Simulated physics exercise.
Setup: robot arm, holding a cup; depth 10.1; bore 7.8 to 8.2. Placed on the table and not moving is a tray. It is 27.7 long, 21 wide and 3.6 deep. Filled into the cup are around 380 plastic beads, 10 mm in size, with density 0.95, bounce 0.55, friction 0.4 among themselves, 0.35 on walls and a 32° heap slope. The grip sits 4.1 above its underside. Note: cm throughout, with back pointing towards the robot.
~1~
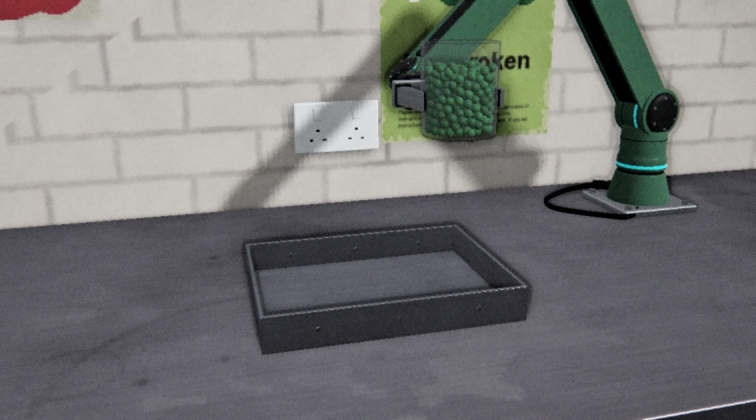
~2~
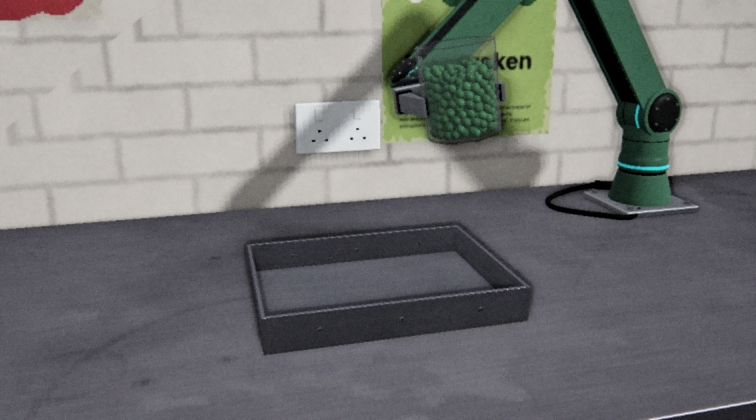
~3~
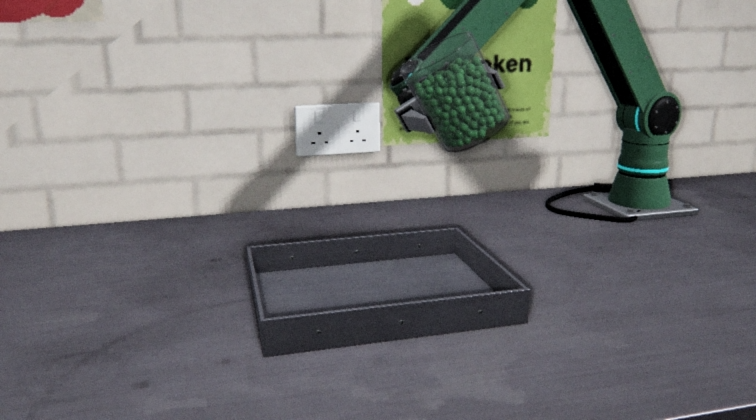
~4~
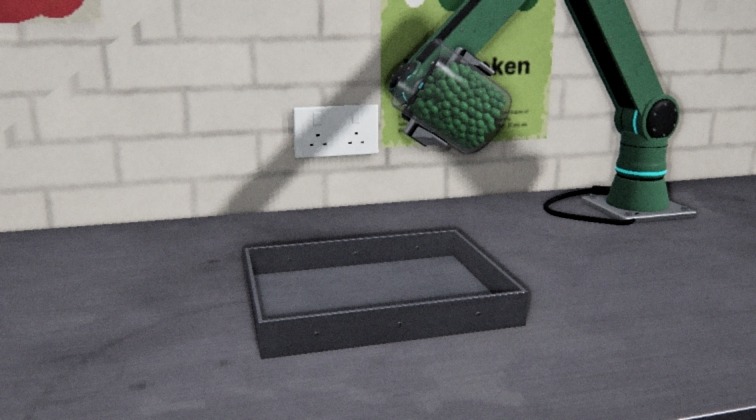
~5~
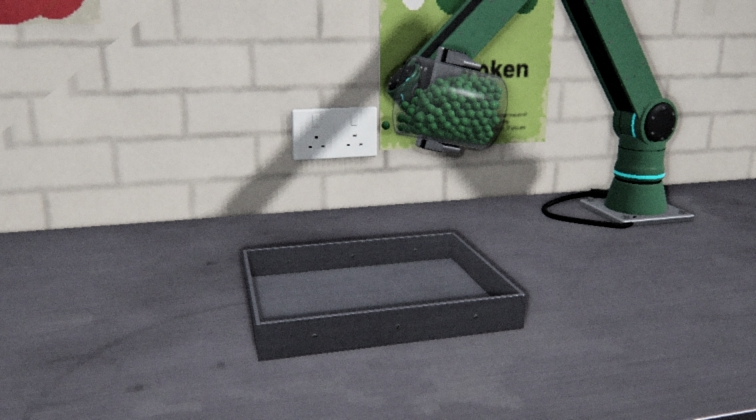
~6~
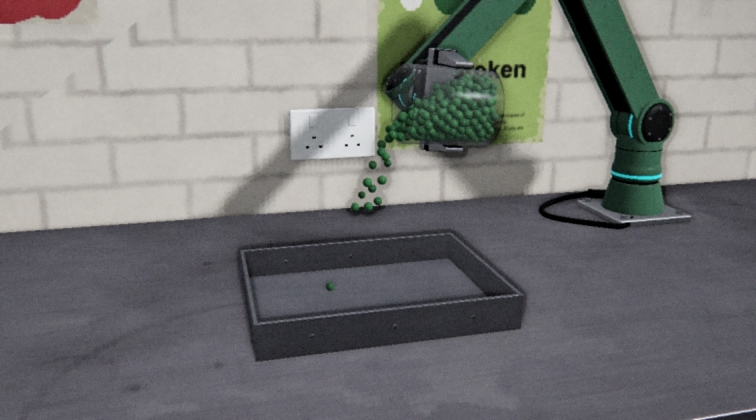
A green robot arm at the right holds a clear cup packed with green beads and tips it steadily over to the left until beads stream from its mouth, one of them showing inside the tray. Seen from the front and slightly above, the dark grey tabletop meets a whitish brick wall with a white double socket and green poster. The empty, dark rectangular tray stays put while the view shifts very slightly.
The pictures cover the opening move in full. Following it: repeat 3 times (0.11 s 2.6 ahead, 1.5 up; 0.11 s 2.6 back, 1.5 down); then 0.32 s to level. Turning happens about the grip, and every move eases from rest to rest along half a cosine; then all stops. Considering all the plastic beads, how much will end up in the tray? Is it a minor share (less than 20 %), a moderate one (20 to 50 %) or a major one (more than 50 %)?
A major share.
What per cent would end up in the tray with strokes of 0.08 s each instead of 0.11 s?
Estimate for that case: 85 %.
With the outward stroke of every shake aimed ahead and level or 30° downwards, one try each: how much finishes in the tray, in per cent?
Estimates, in order: 70 % then 55 %.
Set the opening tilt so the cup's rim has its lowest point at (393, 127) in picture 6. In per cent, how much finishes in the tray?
Estimate: About 50 per cent.
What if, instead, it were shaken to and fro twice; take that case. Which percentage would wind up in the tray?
That share would be near 65 percent.
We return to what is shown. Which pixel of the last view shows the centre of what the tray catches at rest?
Near pixel (315, 300).
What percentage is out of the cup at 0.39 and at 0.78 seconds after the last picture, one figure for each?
Taking the two times in order, I'd say 45 and then 80 per cent.
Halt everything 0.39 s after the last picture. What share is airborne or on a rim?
Around 5 per cent of the load.
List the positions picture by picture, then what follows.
Cup middle at (459, 90), level; upper third of the load around (459, 78), from x 430 to 490, top at y 65; 382 in the cup, in the first picture.
Cup middle at (460, 91), tilted 8° forward; upper third of the load around (461, 78), from x 425 to 495, top at y 60, in the second picture.
Cup middle at (457, 94), tilted 29° forward; upper third of the load around (461, 82), from x 420 to 500, top at y 60, in the third picture.
Cup middle at (453, 99), tilted 56° forward; upper third of the load around (458, 86), from x 415 to 500, top at y 65, in the fourth picture.
Cup middle at (450, 105), tilted 77° forward; upper third of the load around (460, 93), from x 385 to 500, top at y 80, in the fifth picture.
Cup middle at (447, 106), tilted 85° forward; upper third of the load around (464, 96), from x 330 to 495, top at y 80; 368 in the cup, 1 in the tray, 13 in flight or on a rim, in the sixth picture.
Then, 0.39 s after the last picture, tilted 85° forward, highest piece 24 above the table; 209 in the cup, 152 in the tray, 21 in flight or on a rim.
Then, 0.78 s after the last picture, tilted 57° forward, highest piece 24 above the table; 288 in the tray, 85 in the cup, 1 on the table or floor, 8 in flight or on a rim.
Then, 1.18 s after the last picture, level, highest piece 23 above the table; 297 in the tray, 84 in the cup, 1 on the table or floor.
Then, 2.23 s after the last picture, level, highest piece 23 above the table; 297 in the tray, 84 in the cup, 1 on the table or floor.
Final count, 297 in the tray, 84 in the cup, 1 on the table or floor. That is 78 % in the tray.
